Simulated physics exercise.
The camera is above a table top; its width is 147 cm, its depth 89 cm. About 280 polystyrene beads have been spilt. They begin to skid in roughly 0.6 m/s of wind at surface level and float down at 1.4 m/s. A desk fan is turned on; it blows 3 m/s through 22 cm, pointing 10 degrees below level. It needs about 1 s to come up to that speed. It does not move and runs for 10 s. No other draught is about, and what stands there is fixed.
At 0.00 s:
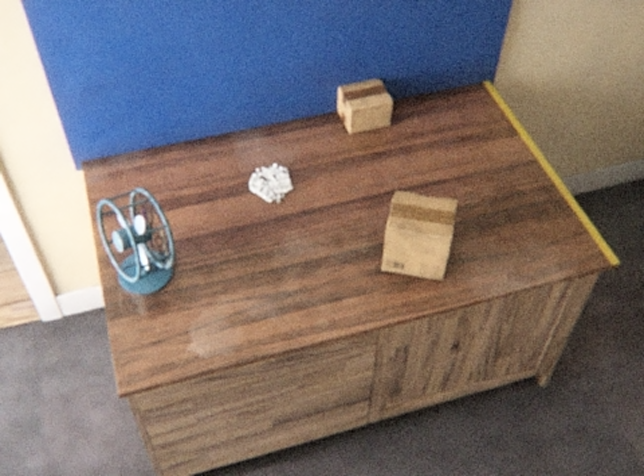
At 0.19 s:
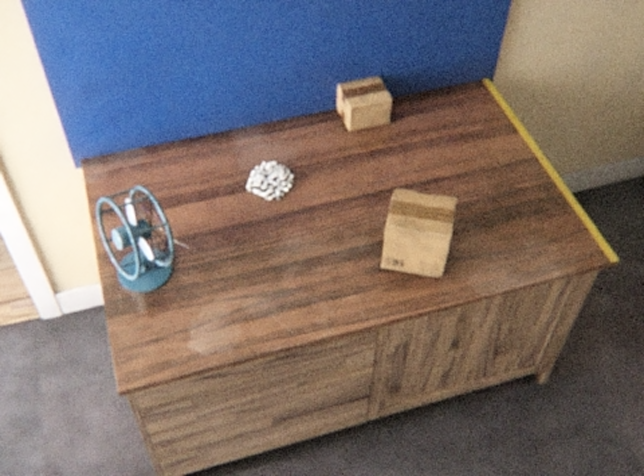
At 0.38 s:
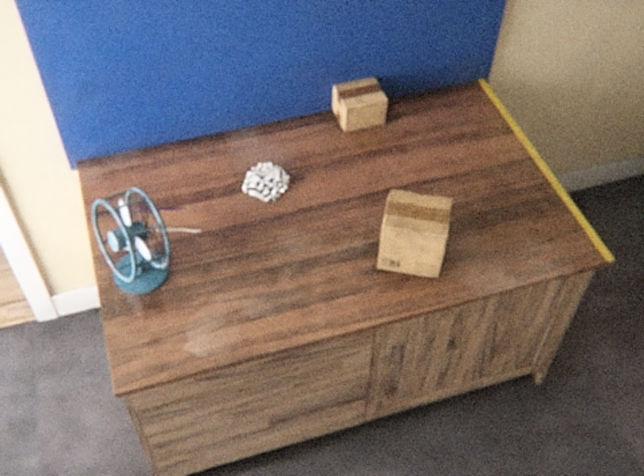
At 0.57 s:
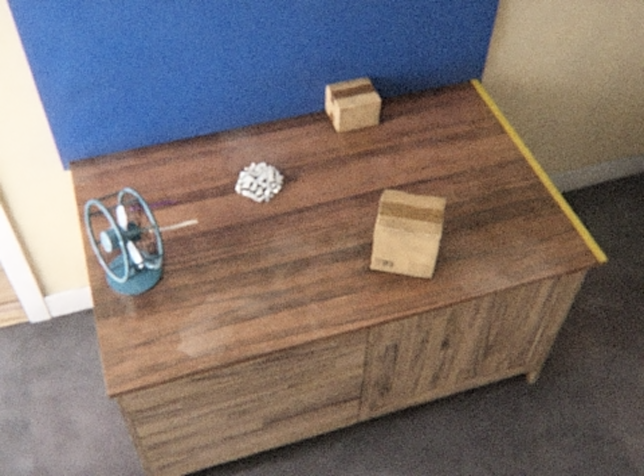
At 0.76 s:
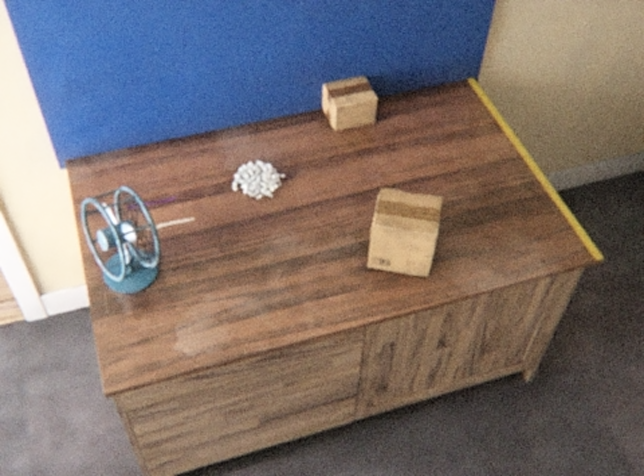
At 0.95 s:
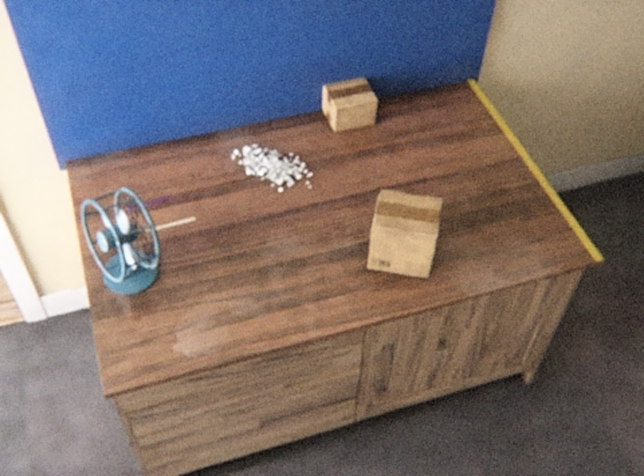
The video shows a desk fan running on a wooden table top beside a pile of small white beads and two boxes; the beads lie still at first, then scatter to the right, away from the fan.
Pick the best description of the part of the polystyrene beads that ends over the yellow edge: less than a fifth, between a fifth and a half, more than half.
Of the polystyrene beads, between a fifth and a half end over the yellow edge.
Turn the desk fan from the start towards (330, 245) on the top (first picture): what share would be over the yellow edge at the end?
It would be near 15 %.
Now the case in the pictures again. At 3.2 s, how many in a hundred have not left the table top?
Near 70 %.
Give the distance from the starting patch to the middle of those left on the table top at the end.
About 30 cm.
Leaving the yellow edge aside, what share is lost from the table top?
Some 0 per cent.
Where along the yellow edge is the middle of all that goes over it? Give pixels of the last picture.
At about (485, 95).
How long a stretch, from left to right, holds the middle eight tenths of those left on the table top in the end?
About 20 cm.
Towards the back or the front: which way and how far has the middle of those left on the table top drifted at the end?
Towards the back, some 25 cm.
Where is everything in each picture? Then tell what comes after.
In the first picture, the middle of the polystyrene beads is near (274, 184), none has stirred yet and the mouth of the desk fan is at (136, 235).
In the second picture, the middle of the polystyrene beads is near (271, 182), none has stirred yet and the yellow edge is centred on (547, 160).
In the third picture, the middle of the polystyrene beads is near (267, 183), none has stirred yet, the top of a box is at (360, 92) and the top of a box is at (418, 212).
In the fourth picture, the middle of the polystyrene beads is near (260, 183) and none has stirred yet.
In the fifth picture, the middle of the polystyrene beads is near (259, 179), the farthest in sight from the desk fan is at (283, 176) and about 15 % have left their places.
In the sixth picture, the middle of the polystyrene beads is near (269, 165), the farthest in sight from the desk fan is at (297, 159) and all have left their places.
After 2.0 s, 73 % are on the move or not yet settled, 30 % are over the yellow edge; the middle of those still in play is near (268, 120).
After 3.2 s, 66 % are on the move or not yet settled, 32 % are over the yellow edge; the middle of those still in play is near (260, 120).
After 5.5 s, 65 % are on the move or not yet settled, 32 % are over the yellow edge; the middle of those still in play is near (255, 122).
After 10.0 s, at the end, 32 % are over the yellow edge; the middle of those still in play is near (249, 123).
